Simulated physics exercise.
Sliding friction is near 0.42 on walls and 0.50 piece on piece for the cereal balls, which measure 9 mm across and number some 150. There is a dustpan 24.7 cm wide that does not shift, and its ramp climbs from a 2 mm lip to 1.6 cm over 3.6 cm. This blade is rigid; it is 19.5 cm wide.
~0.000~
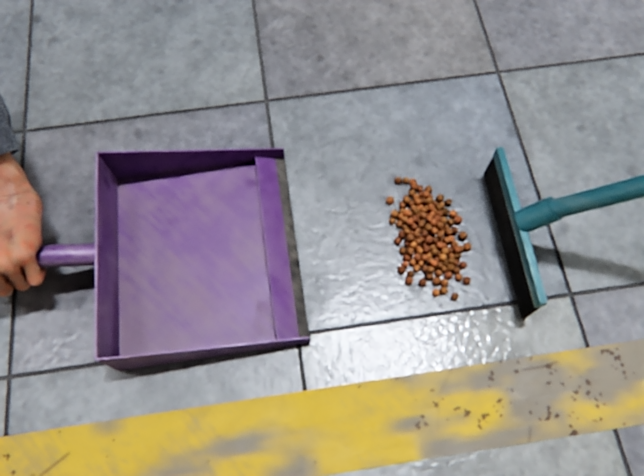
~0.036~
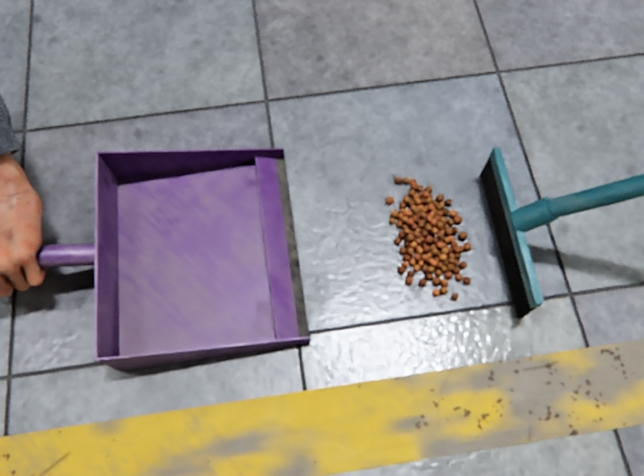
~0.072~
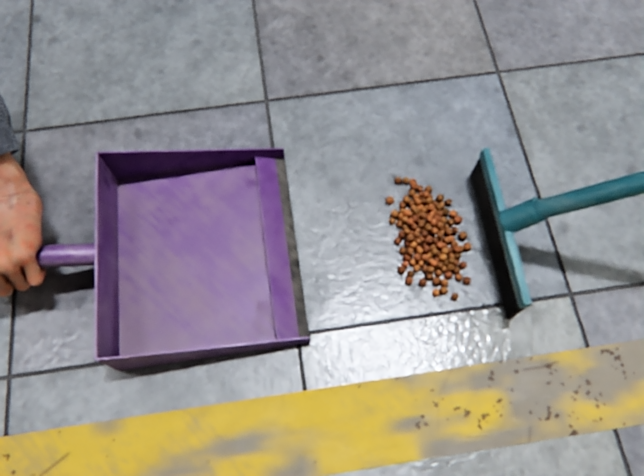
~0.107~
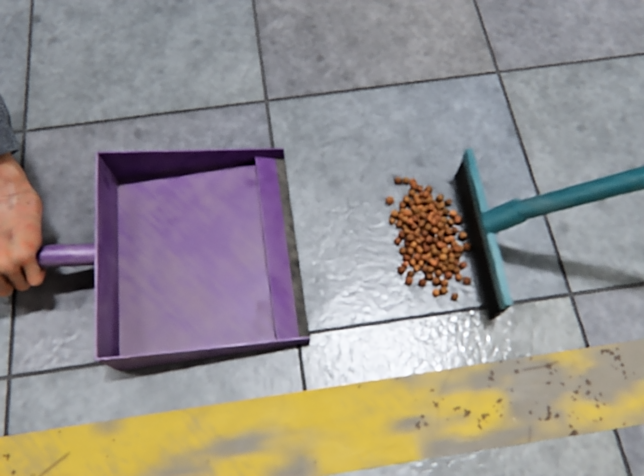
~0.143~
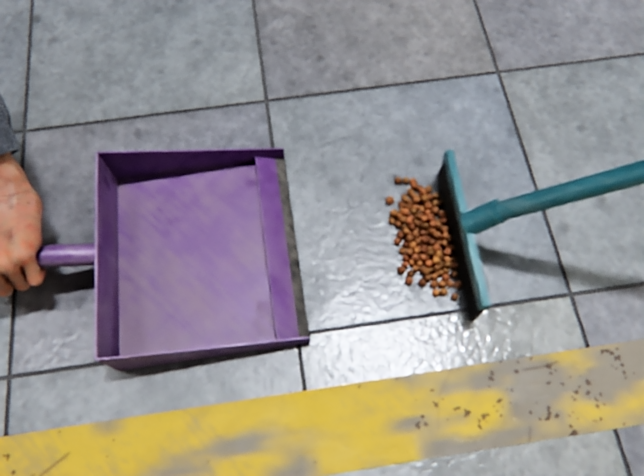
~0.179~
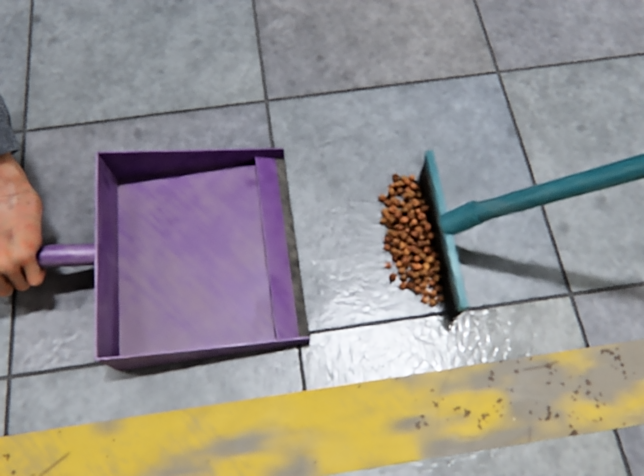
On a grey tiled floor behind a worn yellow stripe, a hand at the left holds a purple dustpan still while a teal blade on a handle slides left toward a small heap of brown pellets. The blade meets the heap's right side and pushes the pellets slightly leftward, bunching them along its face.
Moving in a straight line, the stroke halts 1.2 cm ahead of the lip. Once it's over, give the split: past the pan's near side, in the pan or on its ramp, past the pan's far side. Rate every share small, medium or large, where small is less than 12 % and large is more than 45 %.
Ratings - near side: Small; pan: Large; far side: Small.
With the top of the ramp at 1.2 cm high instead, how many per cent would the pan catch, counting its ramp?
I'd put it near 55 per cent, ramp counted.
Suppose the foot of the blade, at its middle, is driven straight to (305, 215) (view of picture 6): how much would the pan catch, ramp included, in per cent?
About 50 per cent.
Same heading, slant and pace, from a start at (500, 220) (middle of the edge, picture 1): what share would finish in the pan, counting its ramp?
Estimate: ~ 50 %.
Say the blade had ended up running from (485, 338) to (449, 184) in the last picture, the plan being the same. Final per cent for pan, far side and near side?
Pan 25 % / far 0 % / near 15 %.
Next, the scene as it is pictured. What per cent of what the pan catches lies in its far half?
Something like 50 per cent of the catch.
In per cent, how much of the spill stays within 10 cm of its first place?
That share is some 0 percent.
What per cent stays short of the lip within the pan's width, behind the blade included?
About 45 %.
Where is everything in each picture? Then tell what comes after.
The first frame shows blade from (539, 303) to (498, 155), moved 0.0 cm, 0 of the pieces shifted so far; middle of the pieces at (429, 238); pan at (192, 259).
The second frame shows blade from (535, 303) to (495, 155), moved 0.4 cm, 0 of the pieces shifted so far; middle of the pieces at (429, 238).
The third frame shows blade from (524, 304) to (484, 156), moved 1.7 cm, 0 of the pieces shifted so far; middle of the pieces at (429, 238).
The fourth frame shows blade from (505, 304) to (467, 156), moved 3.8 cm, 0 of the pieces shifted so far; middle of the pieces at (429, 238).
The fifth frame shows blade from (483, 306) to (448, 157), moved 6.1 cm, 72 of the pieces shifted so far; middle of the pieces at (423, 233).
The sixth frame shows blade from (462, 307) to (429, 158), moved 8.5 cm, 148 of the pieces shifted so far; middle of the pieces at (409, 238); pan at (192, 259). The blade's pace is about 0.66 m/s, heading 6 degrees away from the viewer's side.
Then, at 0.31 s, middle of the blade 9 cm from the lip; 0 % over the lip, far side 0 %, near side 0 %.
After 0.40 s, middle of the blade 3 cm from the lip; 15 % over the lip, far side 0 %, near side 0 %.
Then, at 0.62 s, middle of the blade 1 cm from the lip; 50 % over the lip, far side 5 %, near side 0 %.
By 1.0 s all is still; near side 0 %, pan 50 %, far side 5 %, in front of the lip or behind the blade 45 %.
